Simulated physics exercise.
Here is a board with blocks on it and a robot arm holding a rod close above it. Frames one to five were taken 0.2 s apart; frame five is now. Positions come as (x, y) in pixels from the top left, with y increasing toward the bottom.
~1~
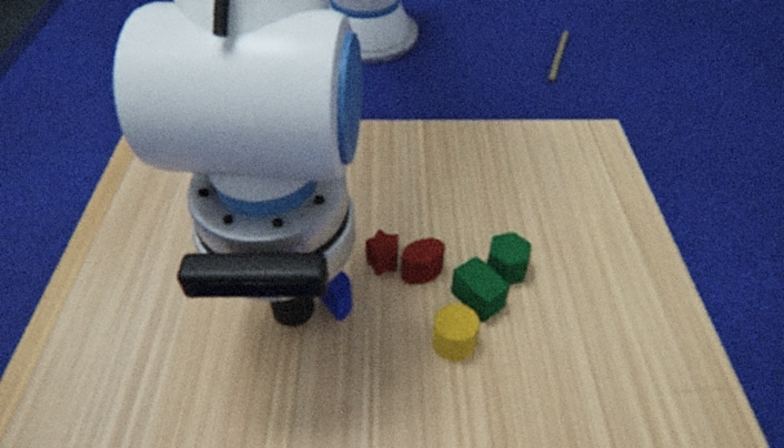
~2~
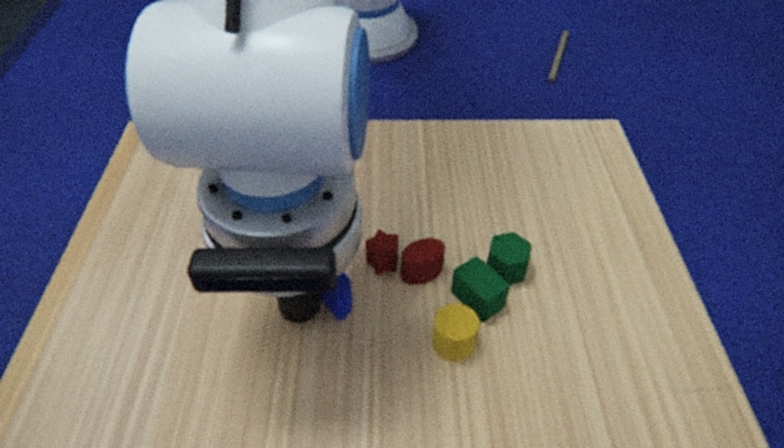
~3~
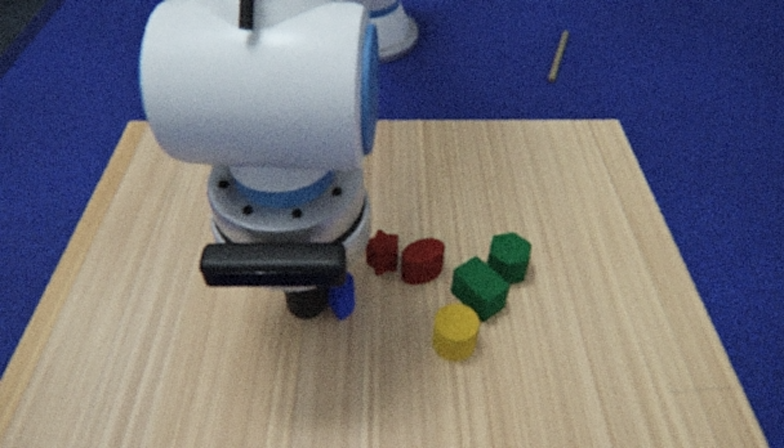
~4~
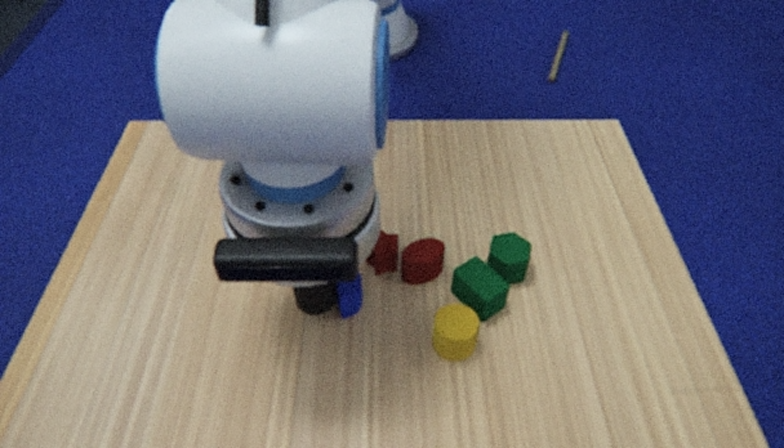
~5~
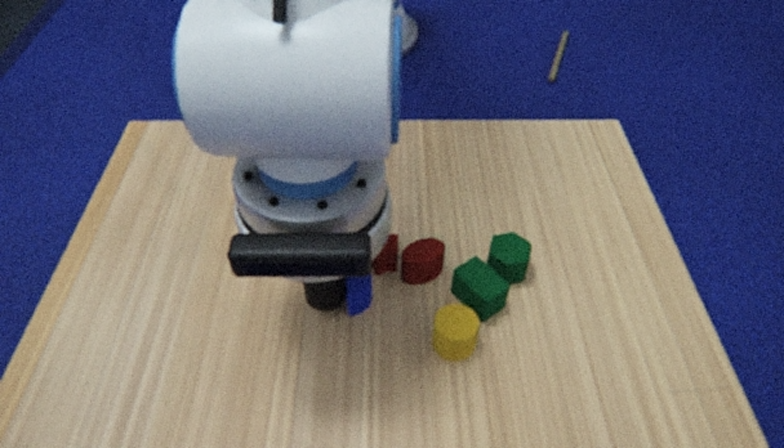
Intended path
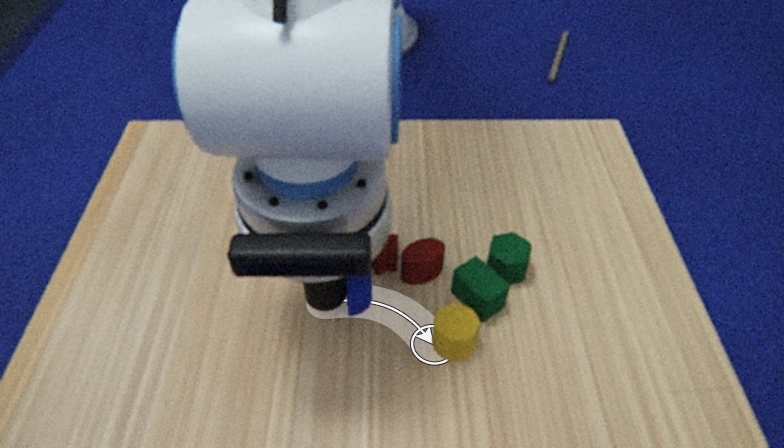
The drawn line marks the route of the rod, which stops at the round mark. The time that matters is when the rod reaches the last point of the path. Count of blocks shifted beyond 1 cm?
Most likely two.
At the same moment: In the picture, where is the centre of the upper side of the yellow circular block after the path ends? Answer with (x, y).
It will end up at (481, 335).
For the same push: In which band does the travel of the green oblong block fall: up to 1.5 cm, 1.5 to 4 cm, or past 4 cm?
It goes under 1.5 cm.
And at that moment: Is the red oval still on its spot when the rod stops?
I expect so.
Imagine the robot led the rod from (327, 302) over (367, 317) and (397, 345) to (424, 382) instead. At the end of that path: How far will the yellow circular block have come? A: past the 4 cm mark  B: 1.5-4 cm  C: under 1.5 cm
C.
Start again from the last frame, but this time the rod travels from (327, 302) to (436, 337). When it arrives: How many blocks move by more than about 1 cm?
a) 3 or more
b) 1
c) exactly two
That would be c.
Drawn move, from (327, 302) over (368, 302) and (405, 316) to (434, 344).
On the path given first. One third of the way, rod at (369, 294); blue half-round block at (400, 274), turned 15° anticlockwise.
Two thirds of the way, rod at (407, 310); blue half-round block at (427, 275), turned 40° anticlockwise.
At the end, rod at (434, 337); blue half-round block at (427, 275), turned 40° anticlockwise; red star block still; red oval still; yellow circular block at (481, 335); green oblong block still.
